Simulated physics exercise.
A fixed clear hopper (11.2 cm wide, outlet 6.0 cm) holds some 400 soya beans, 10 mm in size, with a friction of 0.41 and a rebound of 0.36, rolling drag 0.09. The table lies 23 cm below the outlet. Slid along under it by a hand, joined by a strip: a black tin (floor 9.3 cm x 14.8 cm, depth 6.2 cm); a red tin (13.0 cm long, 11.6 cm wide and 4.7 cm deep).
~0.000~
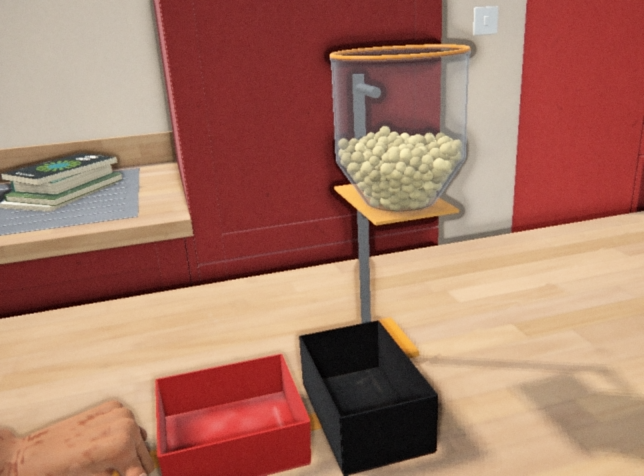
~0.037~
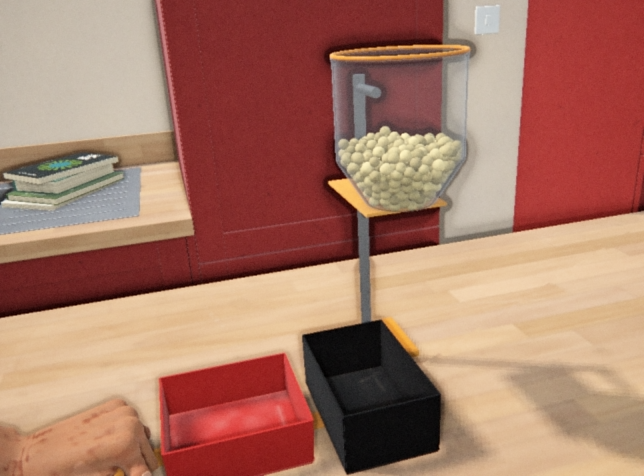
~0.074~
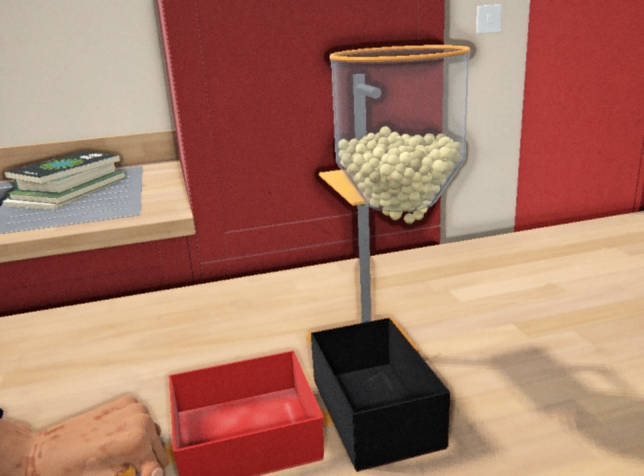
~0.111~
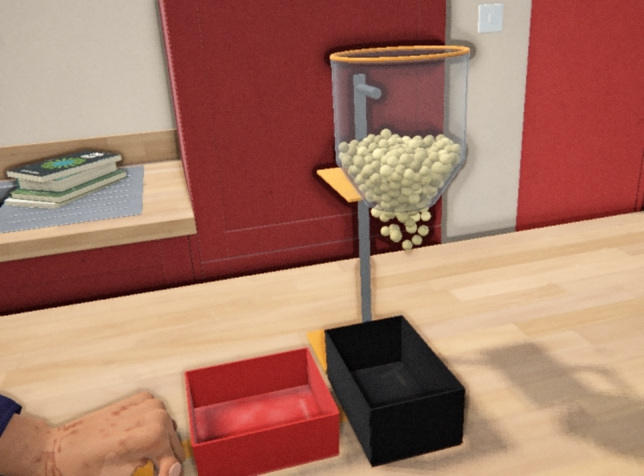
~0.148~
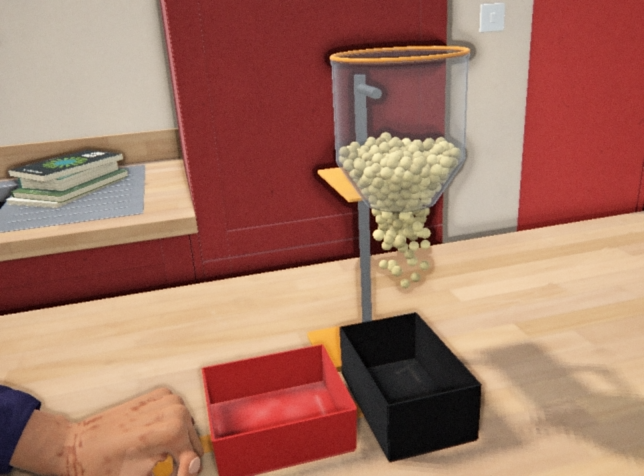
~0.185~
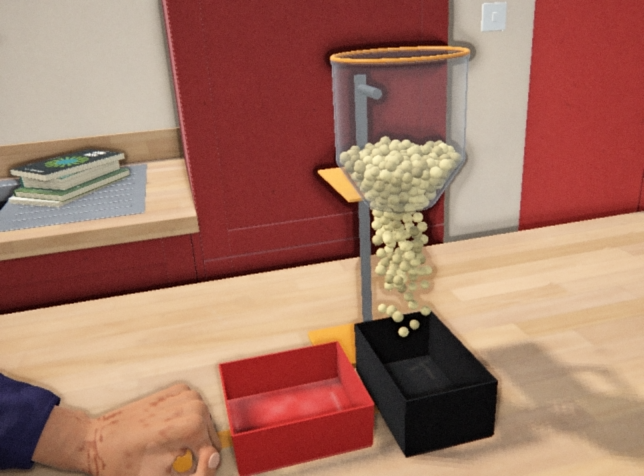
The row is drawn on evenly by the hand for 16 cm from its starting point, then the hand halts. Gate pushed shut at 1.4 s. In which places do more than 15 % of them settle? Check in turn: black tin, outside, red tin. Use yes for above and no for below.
Black tin: No; outside everything: No; red tin: Yes.
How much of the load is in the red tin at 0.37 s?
Share at that time: About 25 per cent.
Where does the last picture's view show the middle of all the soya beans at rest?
(396, 393) or so.
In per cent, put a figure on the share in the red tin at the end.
90 %, roughly.
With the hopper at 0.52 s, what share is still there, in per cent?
Around 0 per cent of the load.
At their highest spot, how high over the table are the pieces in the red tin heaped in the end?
Roughly 3.5 cm.
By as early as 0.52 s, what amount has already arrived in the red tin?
I'd put it at around 60 per cent.
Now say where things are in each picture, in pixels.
The first picture shows dishes slid 0.0 cm; 0 pieces falling; top of the load at (441, 138); black tin at (362, 363); red tin at (228, 399).
The second picture shows dishes slid 0.3 cm; 0 pieces falling; top of the load at (405, 139).
The third picture shows dishes slid 1.3 cm; 2 pieces falling; top of the load at (441, 139).
The fourth picture shows dishes slid 2.9 cm; 25 pieces falling; top of the load at (380, 141).
The fifth picture shows dishes slid 4.6 cm; 58 pieces falling; top of the load at (441, 143).
The sixth picture shows dishes slid 6.3 cm; 91 pieces falling; top of the load at (383, 146); black tin at (419, 350); red tin at (291, 383). They move about 47 cm a second.
After 0.37 s, hopper 30 %, outside 5 %, red tin 25 %, black tin 5 %, in the air 30 %; middle of all pieces on or above the table near (407, 289).
Then, at 0.52 s, outside 5 %, red tin 60 %, black tin 5 %, in the air 25 %; middle of all pieces on or above the table near (409, 358).
After 0.66 s, outside 5 %, red tin 90 %, black tin 5 %; middle of all pieces on or above the table near (402, 390).
After 0.79 s, outside 5 %, red tin 90 %, black tin 5 %; middle of all pieces on or above the table near (400, 391).
In the end, at 2.0 s, hopper 0 %, outside 5 %, red tin 90 %, black tin 5 %.
